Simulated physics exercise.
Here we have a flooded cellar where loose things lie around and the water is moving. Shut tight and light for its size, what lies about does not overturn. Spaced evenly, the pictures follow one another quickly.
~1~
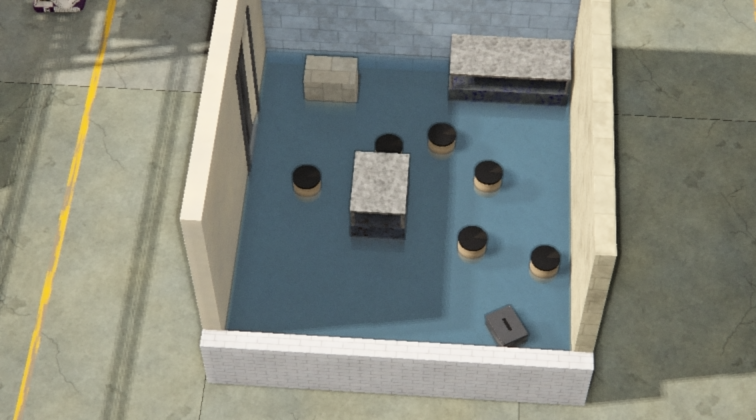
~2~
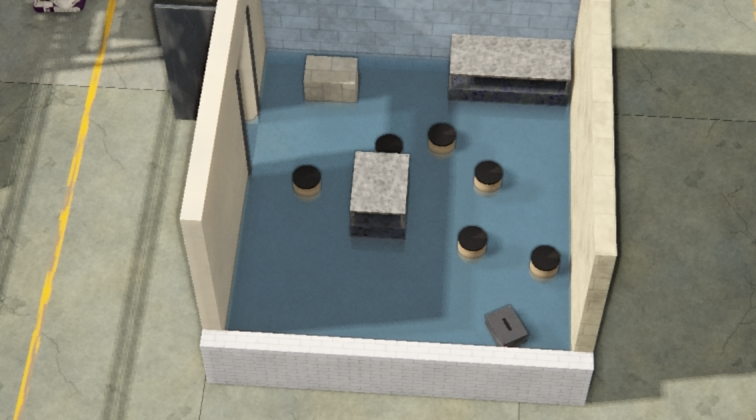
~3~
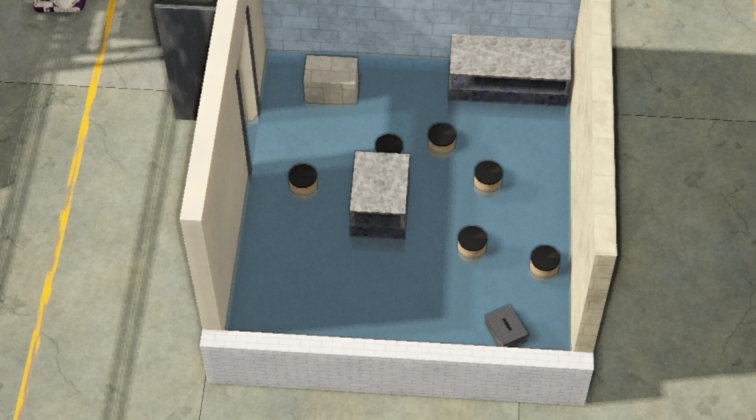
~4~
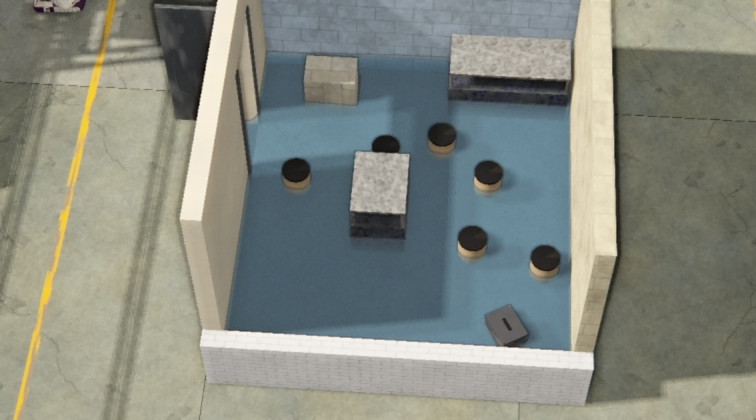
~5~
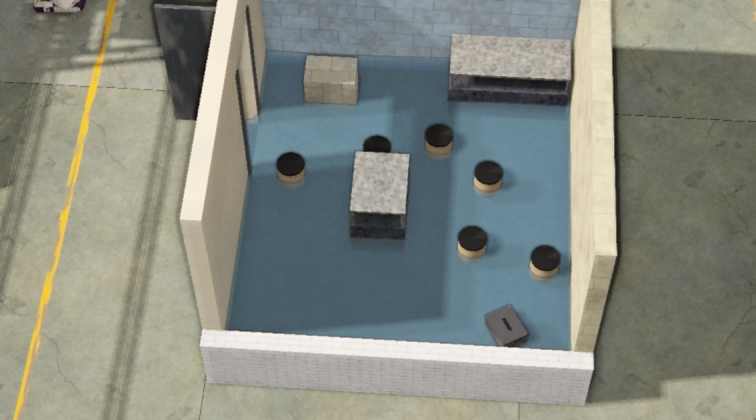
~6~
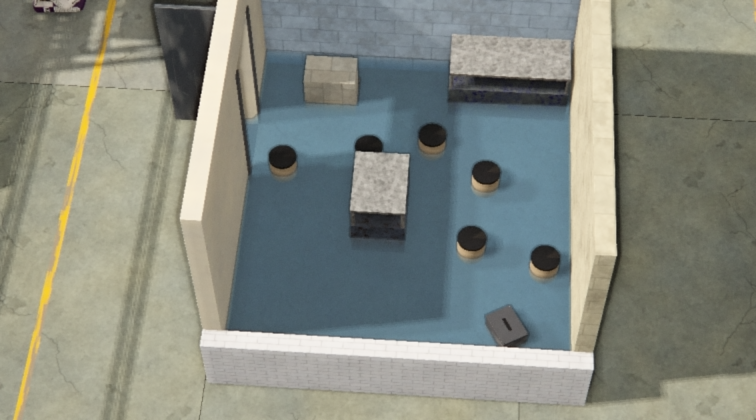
A roofless room with a blue floor, pale side walls and a low white front wall is seen from high above, the camera still. A speckled grey block stands mid-room, a matching counter at back right, a pale box at back left, and black-topped round pails around them. A dark panel appears outside the left wall, then the left pail drifts up-left and those behind the block slide left.
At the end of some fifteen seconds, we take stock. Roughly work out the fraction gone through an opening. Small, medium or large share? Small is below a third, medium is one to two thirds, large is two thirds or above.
A medium share.
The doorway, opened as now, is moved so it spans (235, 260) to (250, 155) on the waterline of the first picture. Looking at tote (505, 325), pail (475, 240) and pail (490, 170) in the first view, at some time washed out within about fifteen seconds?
Item one: Remains; item two: Leaves; item three: Remains.
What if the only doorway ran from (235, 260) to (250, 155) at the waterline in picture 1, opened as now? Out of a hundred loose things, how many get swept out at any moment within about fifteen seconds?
Roughly 60 in a hundred.
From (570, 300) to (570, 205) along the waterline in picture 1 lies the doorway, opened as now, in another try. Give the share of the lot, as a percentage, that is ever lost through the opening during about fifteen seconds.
About 90 %.
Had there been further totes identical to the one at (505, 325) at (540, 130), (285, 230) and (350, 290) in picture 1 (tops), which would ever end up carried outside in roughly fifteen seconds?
First doesn't escape, second escapes, third escapes.
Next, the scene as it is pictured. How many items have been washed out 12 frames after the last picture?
Total: 2.
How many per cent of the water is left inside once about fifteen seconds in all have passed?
Some 56 per cent.
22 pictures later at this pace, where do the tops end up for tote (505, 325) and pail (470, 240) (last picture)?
(479, 321) and (443, 223), approximately.
A moment on, 1 of 7 are out; 6 afloat.
Next, 2 of 7 are out; 5 afloat.
Later, 3 of 7 are out; 4 afloat.
In the end, 3 of 7 are out; 4 afloat.
